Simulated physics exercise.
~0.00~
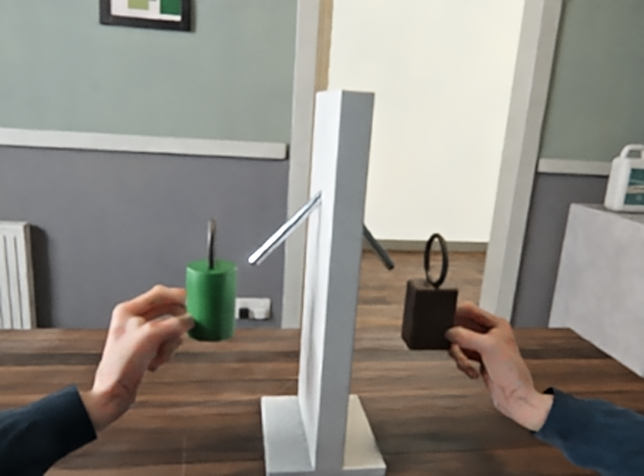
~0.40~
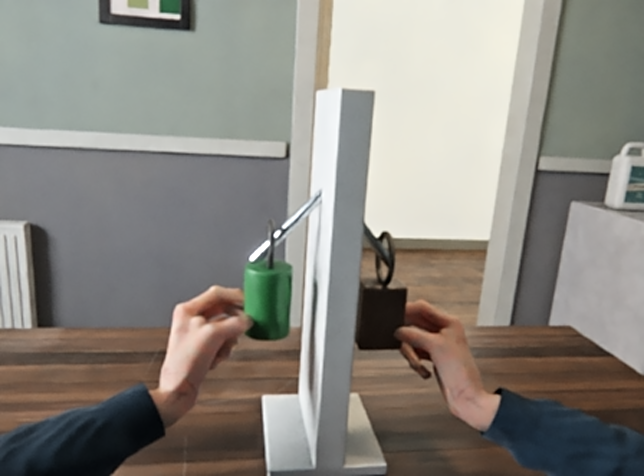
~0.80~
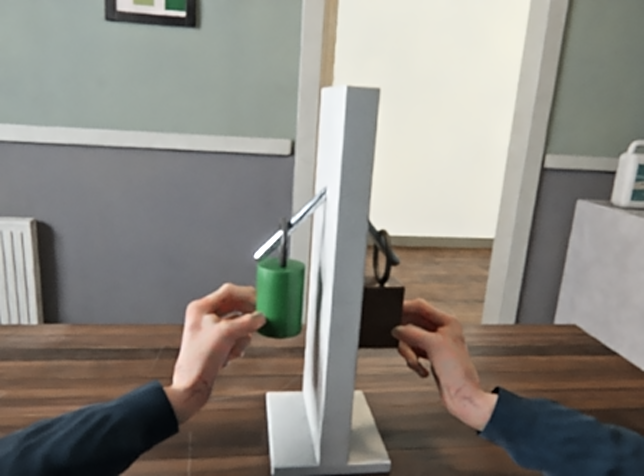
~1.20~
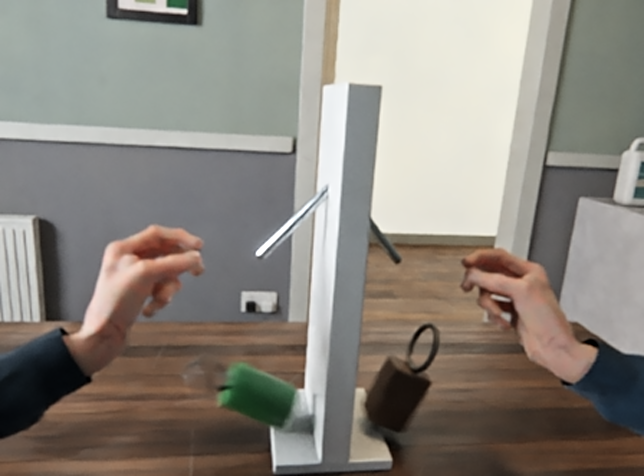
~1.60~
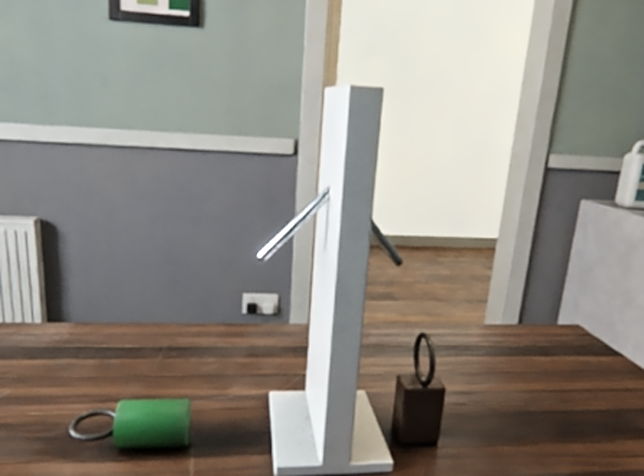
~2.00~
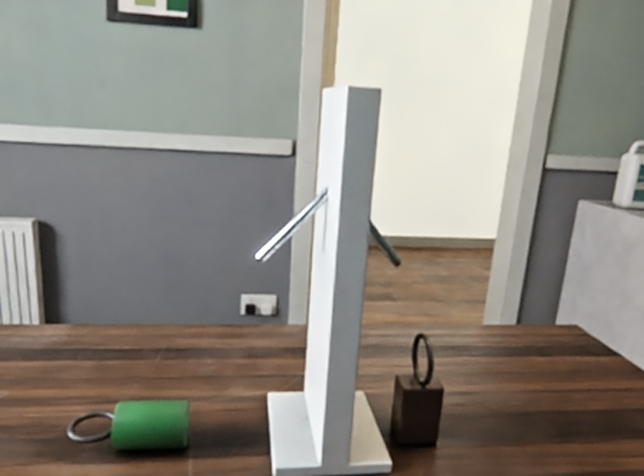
In a room with grey-green walls and an open doorway, a slightly swaying view looks across a dark wooden table at a white upright stand with a metal peg slanting down on each side. A left hand holds a green cylinder topped by a ring, while a right hand holds a dark brown block with a ring. Both hands move inward, bringing the rings up to the pegs. They let go and draw back, and both objects slip down toward the table. The green cylinder ends lying on its side at left, and the brown block stands upright right of the stand.
